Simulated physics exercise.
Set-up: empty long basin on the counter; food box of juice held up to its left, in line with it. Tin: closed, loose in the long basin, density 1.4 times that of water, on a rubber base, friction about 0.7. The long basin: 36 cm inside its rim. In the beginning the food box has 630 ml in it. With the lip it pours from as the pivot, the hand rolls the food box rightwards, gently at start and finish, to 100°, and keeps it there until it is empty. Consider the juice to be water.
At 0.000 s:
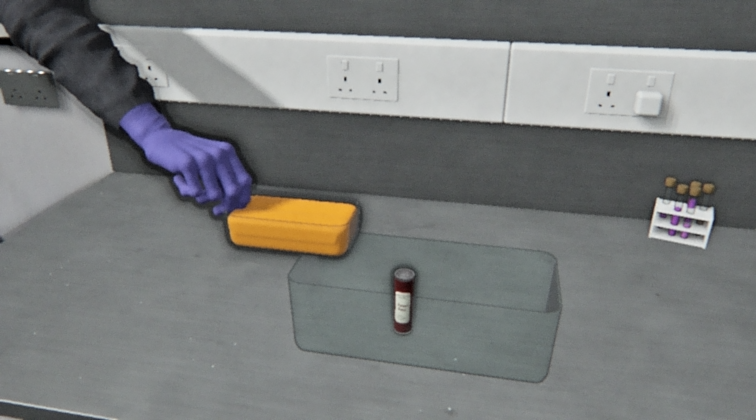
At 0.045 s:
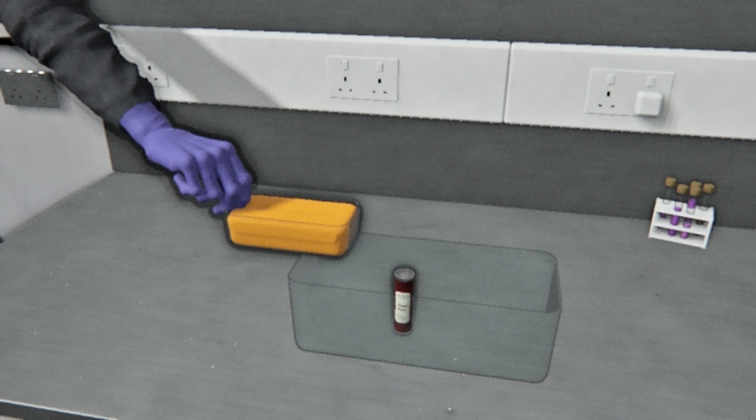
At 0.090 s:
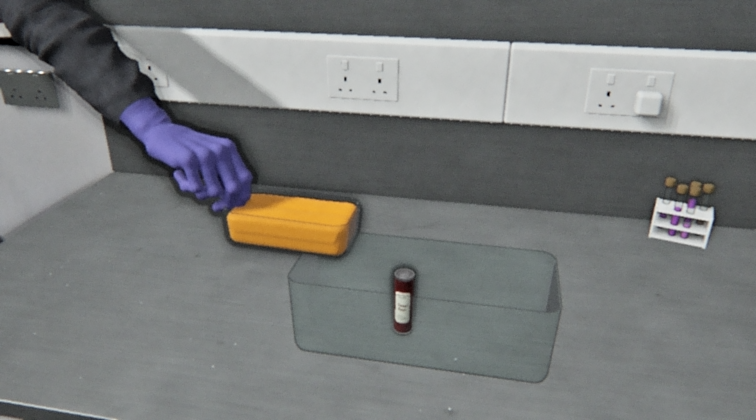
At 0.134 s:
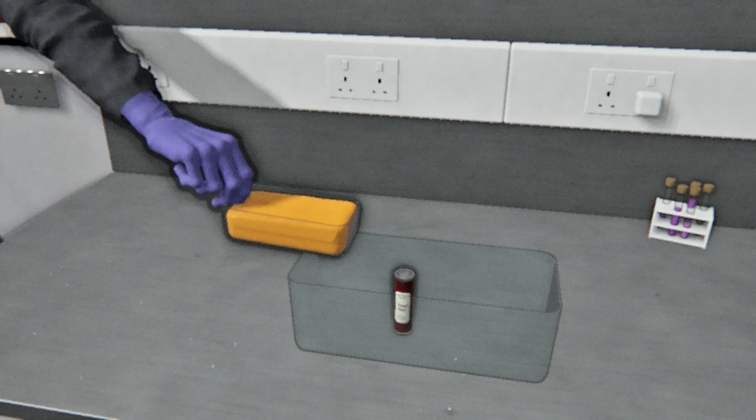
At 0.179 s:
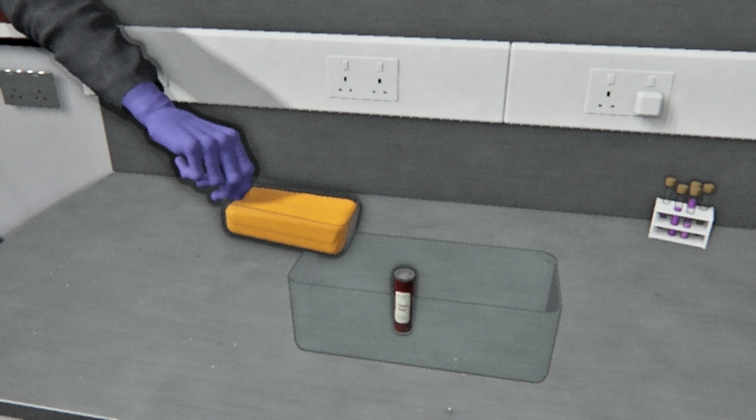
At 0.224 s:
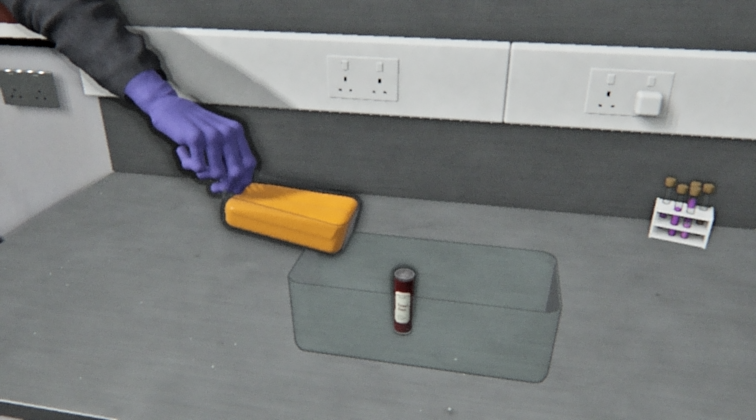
Laboratory counter, a purple-gloved hand slowly tilting an orange box slightly rightwards beside a clear basin holding a still, dark red labelled tube.
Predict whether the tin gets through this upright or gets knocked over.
Most probably it will stay balanced.
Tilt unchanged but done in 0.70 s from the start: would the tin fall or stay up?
Then it stays up.
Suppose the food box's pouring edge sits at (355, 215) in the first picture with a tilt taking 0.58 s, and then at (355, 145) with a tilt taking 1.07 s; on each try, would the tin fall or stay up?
Run one: It does not tip. Run two: It does not tip.
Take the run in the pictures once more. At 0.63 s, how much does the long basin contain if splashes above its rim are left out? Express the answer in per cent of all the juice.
Near 26 in a hundred.
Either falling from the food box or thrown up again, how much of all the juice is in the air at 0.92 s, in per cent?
About 3 per cent.
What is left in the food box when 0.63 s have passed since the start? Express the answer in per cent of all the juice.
Some 30 % of it is still there.
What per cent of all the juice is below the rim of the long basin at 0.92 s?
Some 92 percent of the total.
By 0.63 s the tilt is 63° and 30 per cent is still to pour; the tin stands where it began.
By 0.92 s the tilt is 95° and 4 per cent is still to pour; the tin stands where it began.
By 1.23 s the tilt is 100° and 0 per cent is still to pour; the tin stands where it began.
By 1.57 s the tilt is 100° and 0 per cent is still to pour; the tin stands where it began.
At rest the tin stands where it began.
